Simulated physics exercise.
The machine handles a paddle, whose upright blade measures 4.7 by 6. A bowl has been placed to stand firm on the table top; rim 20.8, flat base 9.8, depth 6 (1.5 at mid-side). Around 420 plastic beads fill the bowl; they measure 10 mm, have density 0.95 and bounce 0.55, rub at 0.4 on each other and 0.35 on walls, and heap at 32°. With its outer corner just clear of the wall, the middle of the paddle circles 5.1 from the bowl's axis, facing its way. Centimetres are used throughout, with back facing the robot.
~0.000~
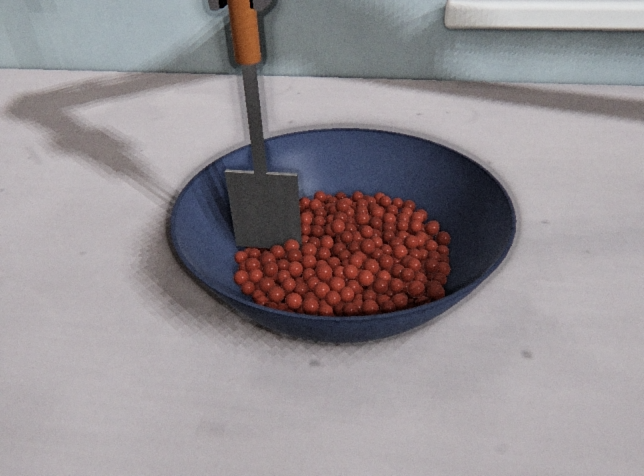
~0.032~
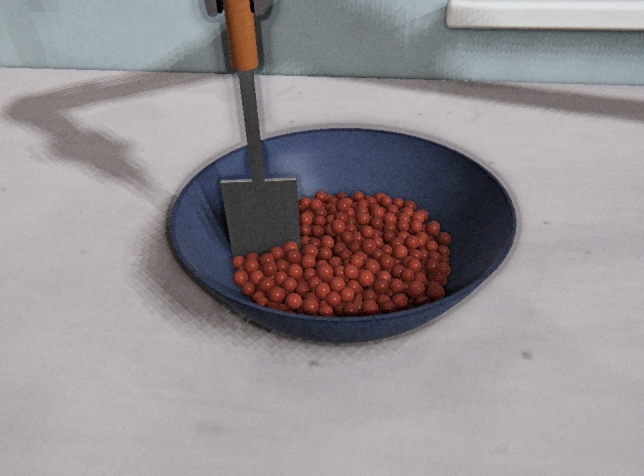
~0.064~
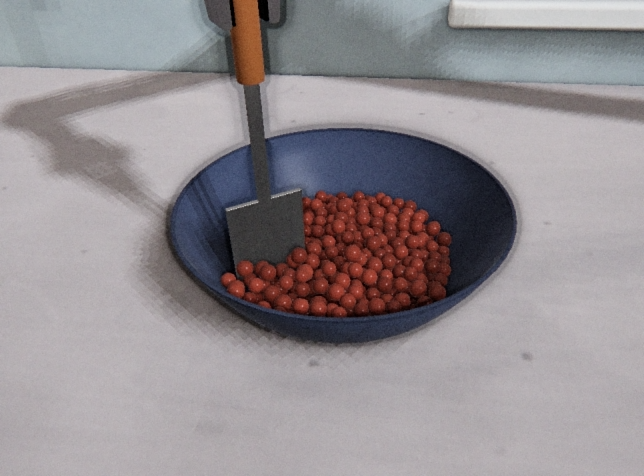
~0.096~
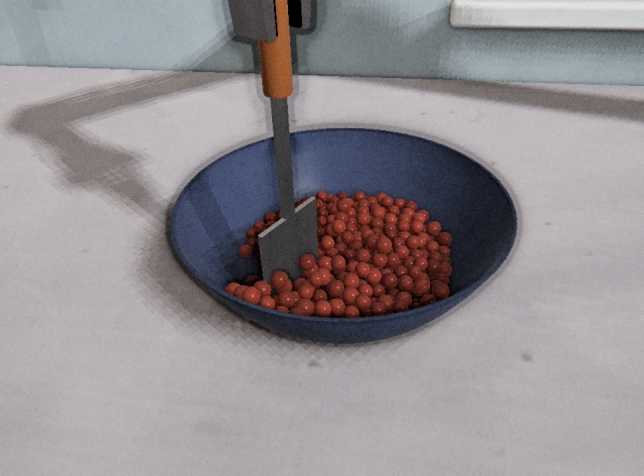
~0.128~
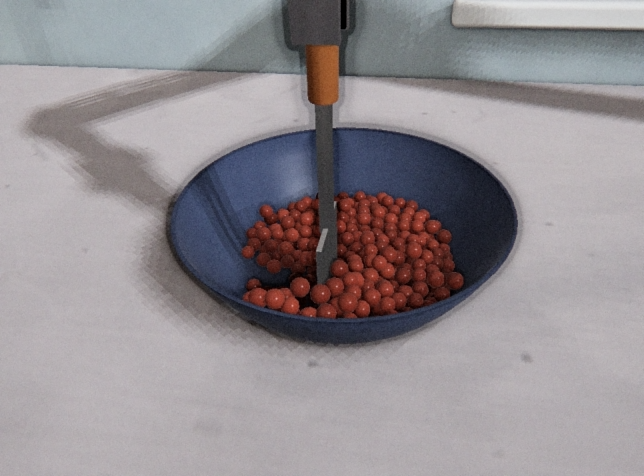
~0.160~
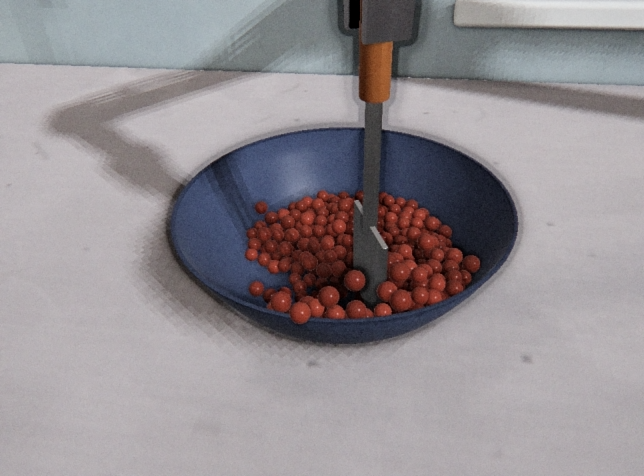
To begin with, a machine holds a wooden-handled paddle upright at the left side of a blue bowl heaped with small red beads. The paddle dips toward the near side and turns edge-on as it sweeps rightward through the heap, pushing beads right and leaving a sparser patch behind it.
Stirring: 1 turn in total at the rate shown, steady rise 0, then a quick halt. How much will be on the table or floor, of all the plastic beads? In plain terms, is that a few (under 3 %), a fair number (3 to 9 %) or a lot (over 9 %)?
A lot, over 9 %.
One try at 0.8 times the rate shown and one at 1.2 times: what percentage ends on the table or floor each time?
It would be some 5 and 30 percent respectively.
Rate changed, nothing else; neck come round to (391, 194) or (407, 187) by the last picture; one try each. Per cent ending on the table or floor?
Near 30 per cent for the first, near 30 per cent for the second.
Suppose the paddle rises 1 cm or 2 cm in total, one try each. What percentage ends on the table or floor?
Around 10 percent, then 5 percent.
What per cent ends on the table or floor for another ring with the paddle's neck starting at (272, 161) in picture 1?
Roughly 15 per cent.
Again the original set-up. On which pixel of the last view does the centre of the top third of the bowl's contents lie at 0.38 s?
Somewhere around (303, 167), I think.
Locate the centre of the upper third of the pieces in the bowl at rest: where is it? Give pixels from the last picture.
It is centred near (273, 278).
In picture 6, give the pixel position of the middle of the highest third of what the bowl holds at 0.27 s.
Centre estimate: Approx. (438, 197) px.
After 0.27 s, 207° round, highest piece 10 above the table; 396 in the bowl, 3 on the table or floor, 17 in flight or on the tool.
After 0.38 s, 298° round, highest piece 10 above the table; 361 in the bowl, 24 on the table or floor, 31 in flight or on the tool.
After 0.63 s, 0° round, highest piece 6 above the table; 335 in the bowl, 80 on the table or floor, 1 in flight or on the tool.
After 1.33 s, 0° round, highest piece 5 above the table; 335 in the bowl, 81 on the table or floor.
In the end, 335 in the bowl, 81 on the table or floor. That is 19 % on the table or floor.
